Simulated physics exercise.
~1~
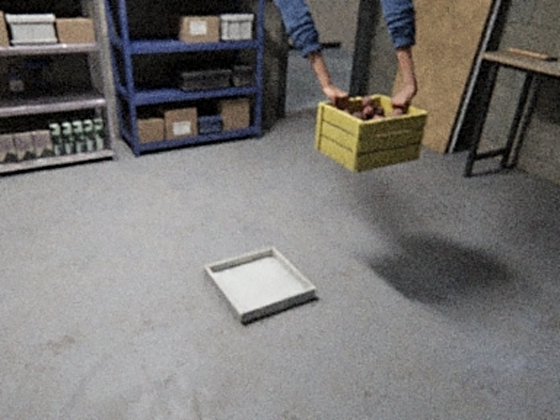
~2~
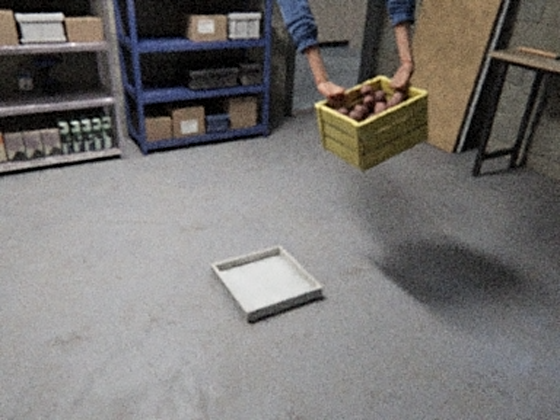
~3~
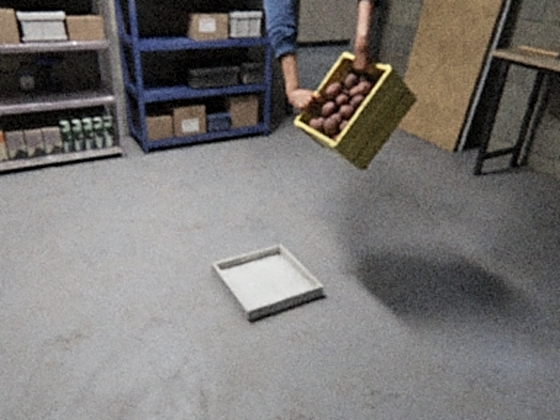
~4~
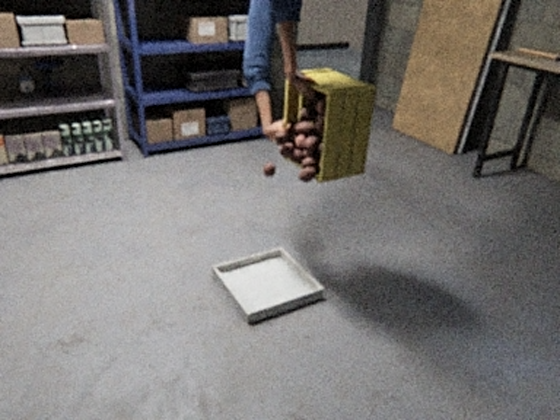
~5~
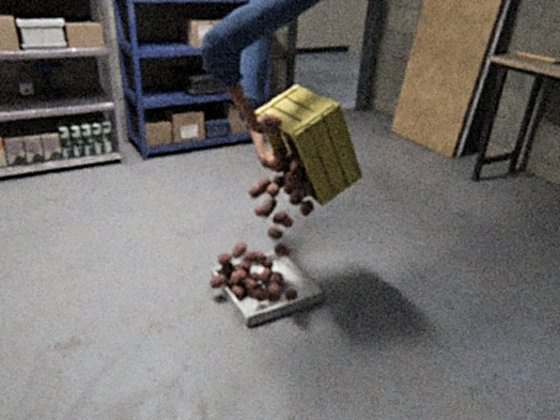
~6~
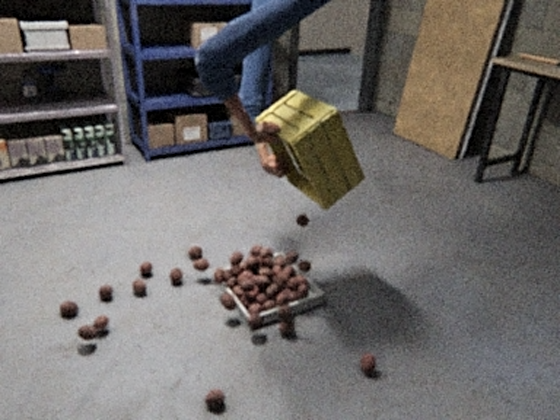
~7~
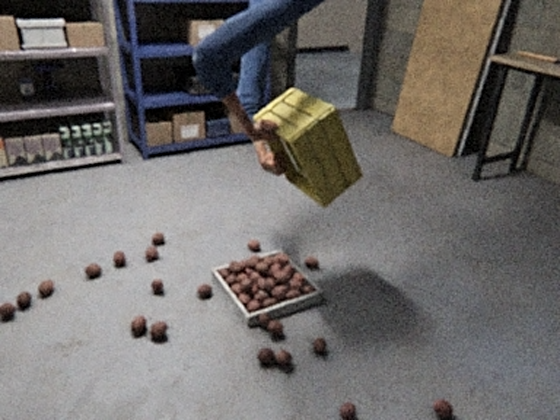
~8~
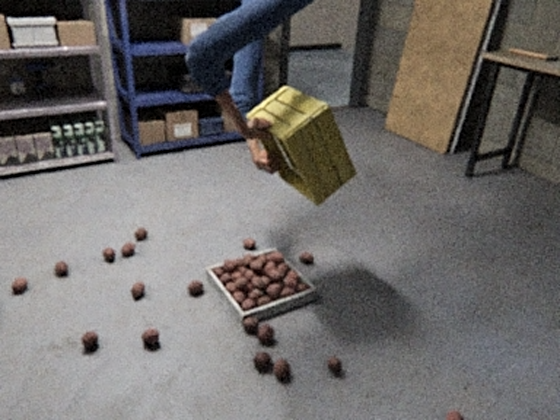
A yellow box full of round, dark red potatoes is held up by two hands above a white tray on a grey floor, with shelves standing behind. The hands tip the box to the left, and it swings across until its open side faces sideways and the first potatoes drop out. As it turns further, the potatoes pour down in a stream and pile up in the tray. Many miss or spill over and roll across the floor, mostly to the left and front. The box stays tilted, open side down, while the tray sits heaped with potatoes and others lie scattered around it.
